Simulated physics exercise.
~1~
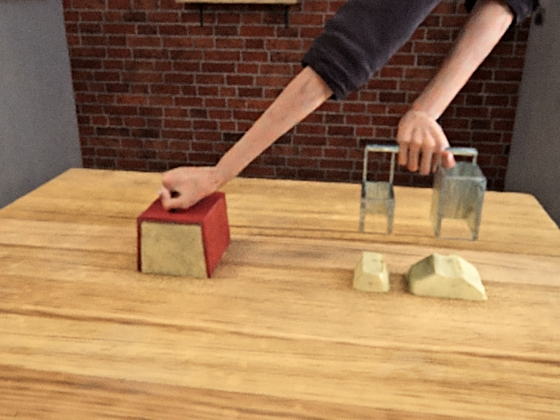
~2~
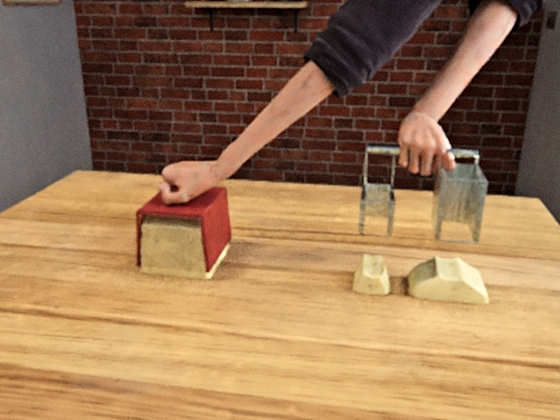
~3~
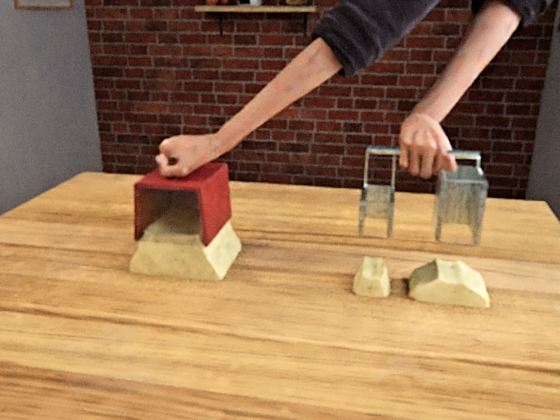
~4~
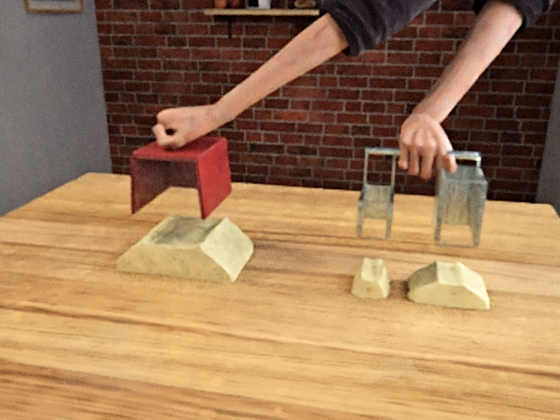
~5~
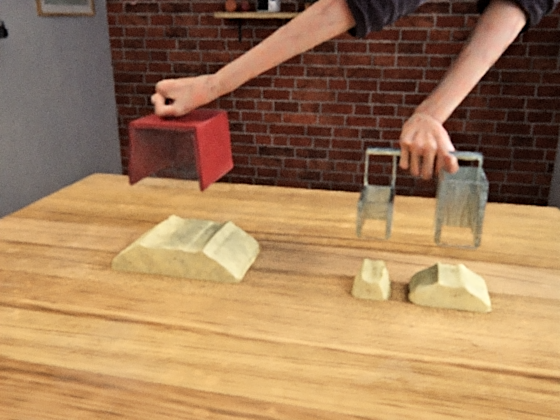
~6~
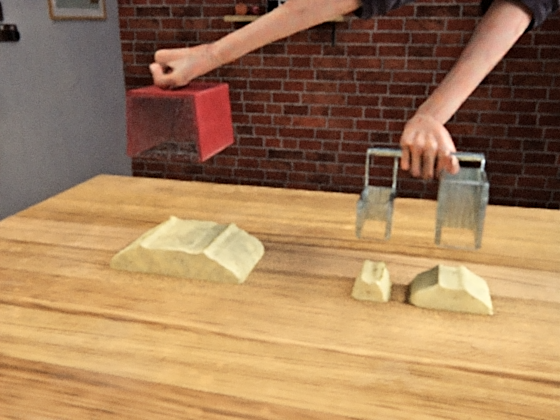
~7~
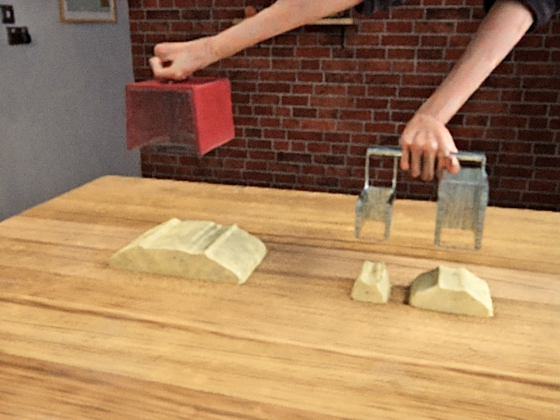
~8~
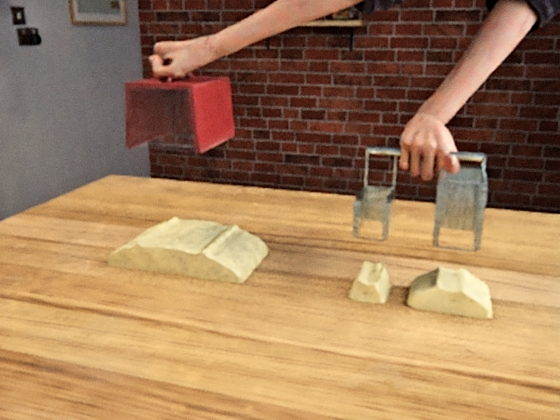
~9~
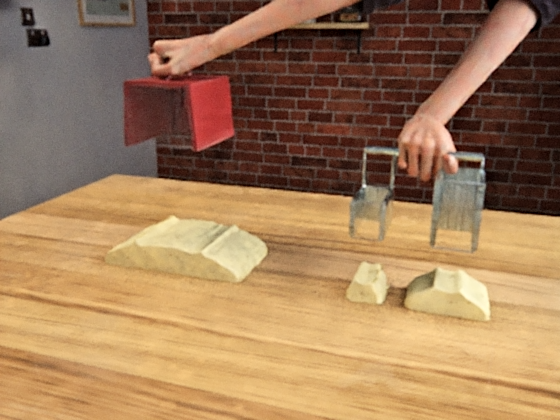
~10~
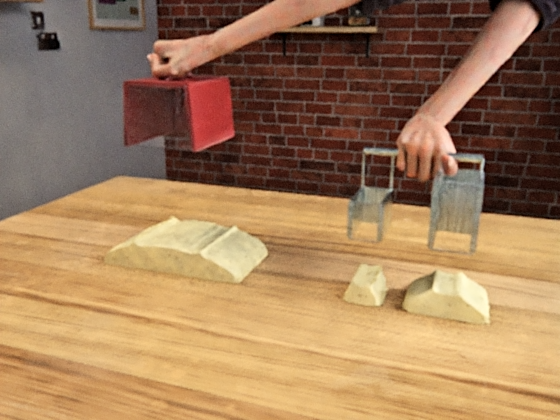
A pale wooden table stands before a red brick wall with a grey wall at the left, seen from slightly above as the view drifts gently sideways. A bare hand with a dark sleeve grips a red tin over pale mash at the left, while another holds two grey metal tins above two small pale mounds at the right. The left hand lifts the red tin straight up, and the mash spreads outward at its base. It slumps into a broad, low mound with an uneven top. Finally the red tin hangs still above it, and all three mounds rest on the table.
